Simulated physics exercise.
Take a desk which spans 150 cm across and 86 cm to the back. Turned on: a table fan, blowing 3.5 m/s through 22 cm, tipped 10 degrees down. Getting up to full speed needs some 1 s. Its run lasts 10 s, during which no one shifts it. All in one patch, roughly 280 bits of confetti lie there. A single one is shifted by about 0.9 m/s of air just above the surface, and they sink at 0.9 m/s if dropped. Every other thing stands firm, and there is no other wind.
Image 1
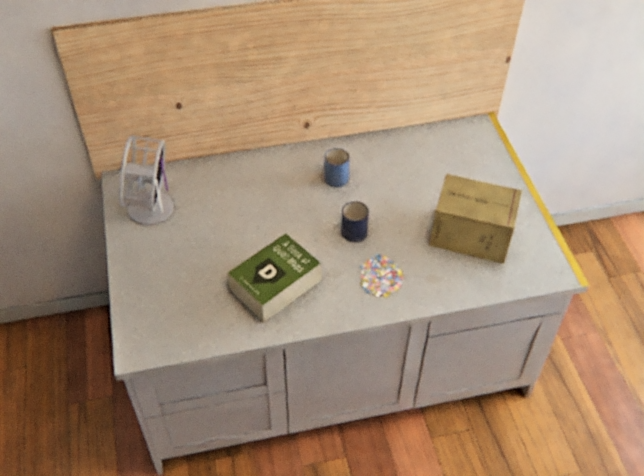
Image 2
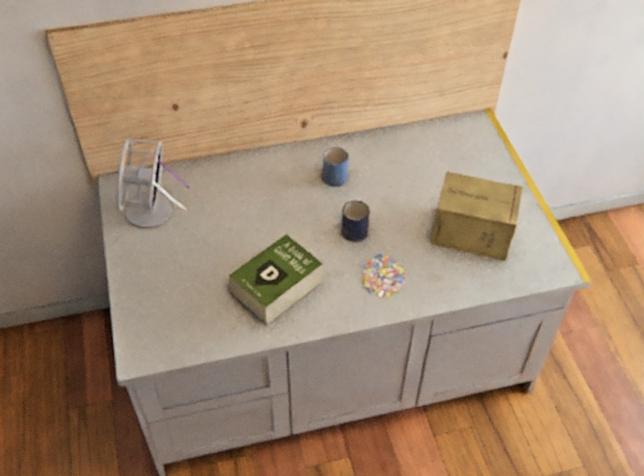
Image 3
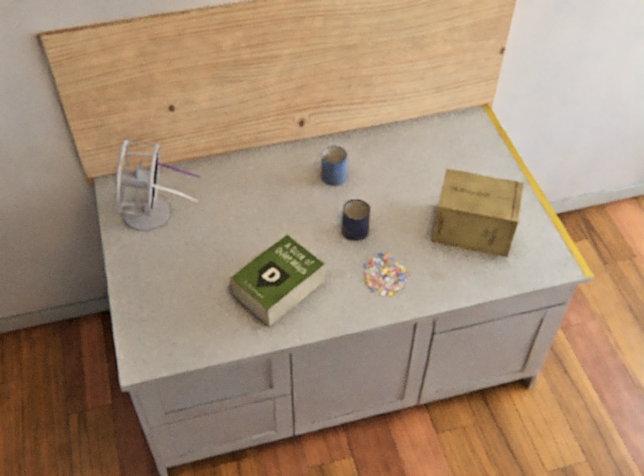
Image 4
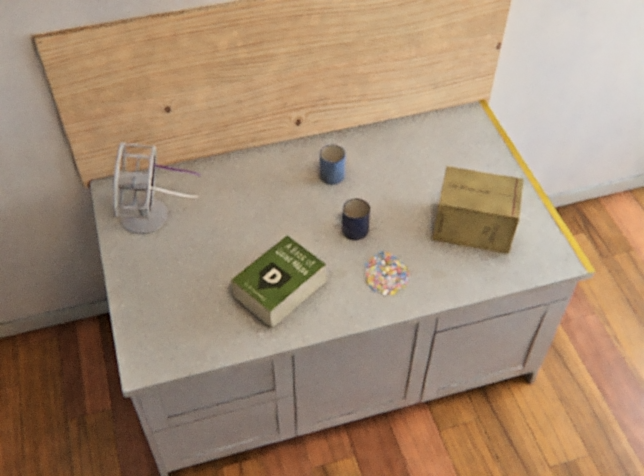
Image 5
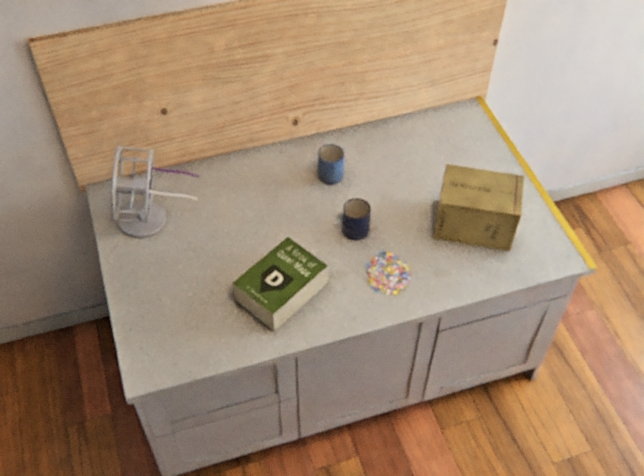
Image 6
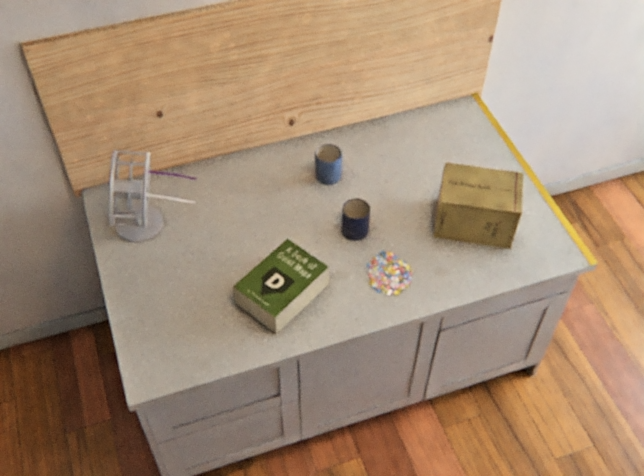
The clip shows a small table fan with fluttering ribbons on a grey desk, alongside two blue mugs, a green book, a cardboard box and a patch of colourful confetti that stays still while the view shifts slightly.
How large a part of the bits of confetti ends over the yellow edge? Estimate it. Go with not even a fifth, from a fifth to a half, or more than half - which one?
It amounts to under one in five.
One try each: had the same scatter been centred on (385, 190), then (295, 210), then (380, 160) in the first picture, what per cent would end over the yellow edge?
Going through the three spots in order, you'd get 100 percent, 70 percent and 60 percent.
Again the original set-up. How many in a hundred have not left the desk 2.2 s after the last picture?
Near 0 percent remain.
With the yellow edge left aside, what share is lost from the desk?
Roughly 100 %.
Then, 1.0 s after the last picture the count stands so, 0 % are over the yellow edge.
Then, 2.2 s after the last picture the count stands so, 0 % are over the yellow edge.
Then, 4.6 s after the last picture the count stands so, 0 % are over the yellow edge.
Then, 9.1 s after the last picture, at the end, 0 % are over the yellow edge.
